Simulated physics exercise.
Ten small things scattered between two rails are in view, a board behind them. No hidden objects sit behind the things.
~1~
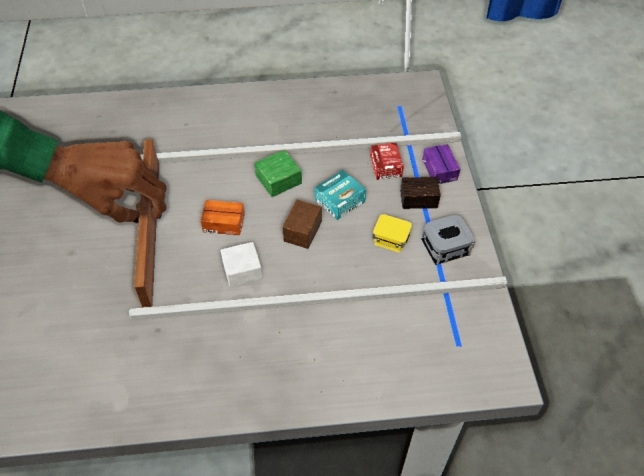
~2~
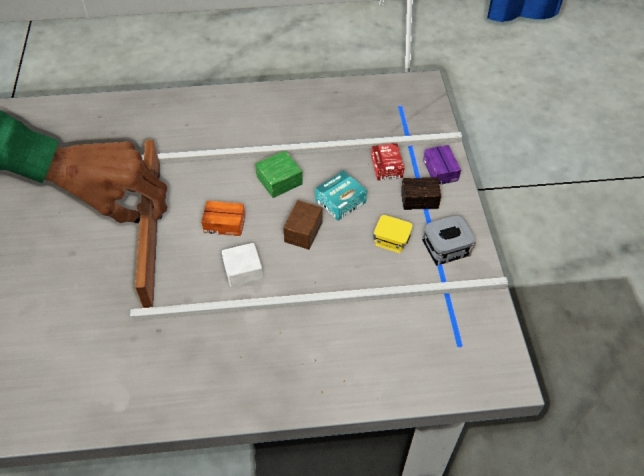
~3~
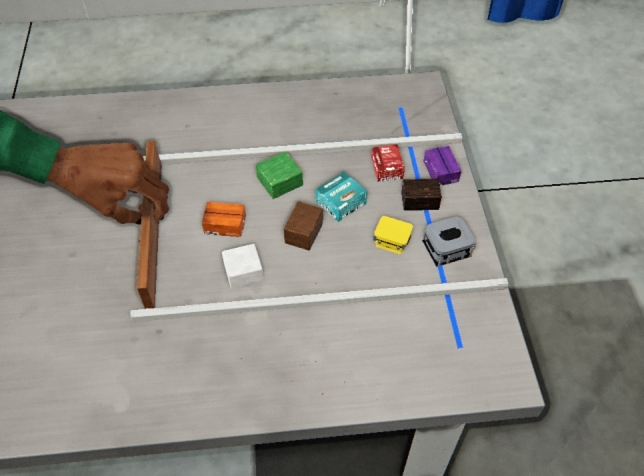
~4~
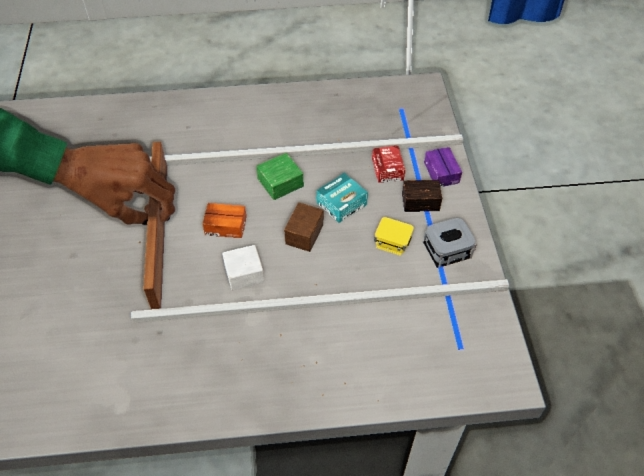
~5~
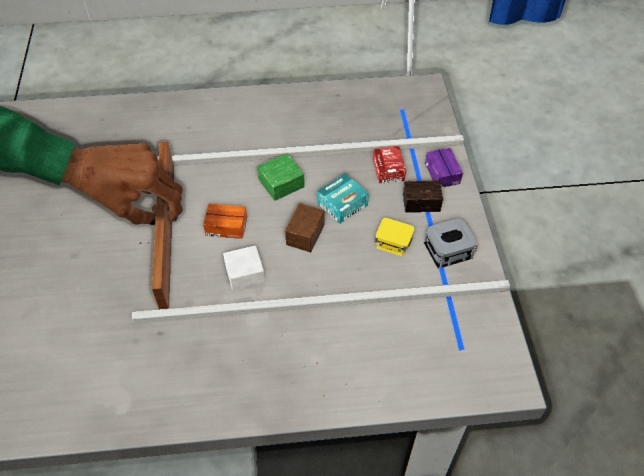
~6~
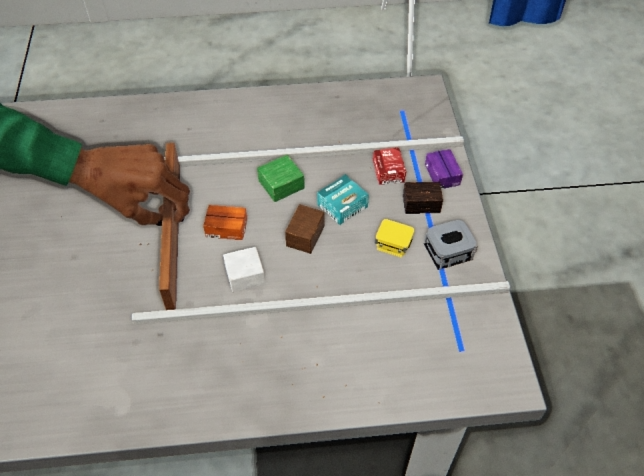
The video shows a hand in a green sleeve slowly sliding an upright wooden board a short way right between two white rails, toward scattered colourful boxes and blocks near a blue line, which stay still on the table.
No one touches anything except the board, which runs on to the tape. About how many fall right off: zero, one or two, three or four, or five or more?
Lost three or four.
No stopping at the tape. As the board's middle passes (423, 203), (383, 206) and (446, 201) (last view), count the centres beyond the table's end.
Middles past end - pos 1: 3, pos 2: 0, pos 3: 6.
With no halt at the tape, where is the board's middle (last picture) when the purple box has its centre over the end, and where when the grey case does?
For the purple box, about (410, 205); for the grey case, about (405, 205).
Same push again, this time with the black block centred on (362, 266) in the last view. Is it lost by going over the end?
From that start, the object then is safe.
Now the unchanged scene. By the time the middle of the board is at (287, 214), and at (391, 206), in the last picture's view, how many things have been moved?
That gives 5 for the first and 10 for the second.
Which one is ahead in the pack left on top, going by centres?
Turquoise box.
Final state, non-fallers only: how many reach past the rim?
3 of them.
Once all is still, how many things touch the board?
That makes 4.
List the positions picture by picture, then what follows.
The first frame shows purple box (441, 165); grey case (447, 240); black block (420, 193); board (148, 220); tape (425, 210).
The second frame shows grey case (448, 240); turquoise box (341, 195).
The third frame shows black block (421, 195); orange box (224, 220).
The fourth frame shows purple box (443, 167); white block (244, 268).
The fifth frame shows grey case (450, 243); red box (389, 165).
The sixth frame shows purple box (444, 169); grey case (450, 244); black block (423, 198); board (171, 222); tape (428, 215).
Soon after, none off yet; purple box at rest near (444, 169); grey case at rest near (450, 244); black block at rest near (423, 198).
Then, none off yet; purple box at rest near (444, 169); grey case at rest near (450, 244); black block moved a little near (442, 196).
At rest, the number that fall off is three or four; fallen, black block, grey case and purple box.
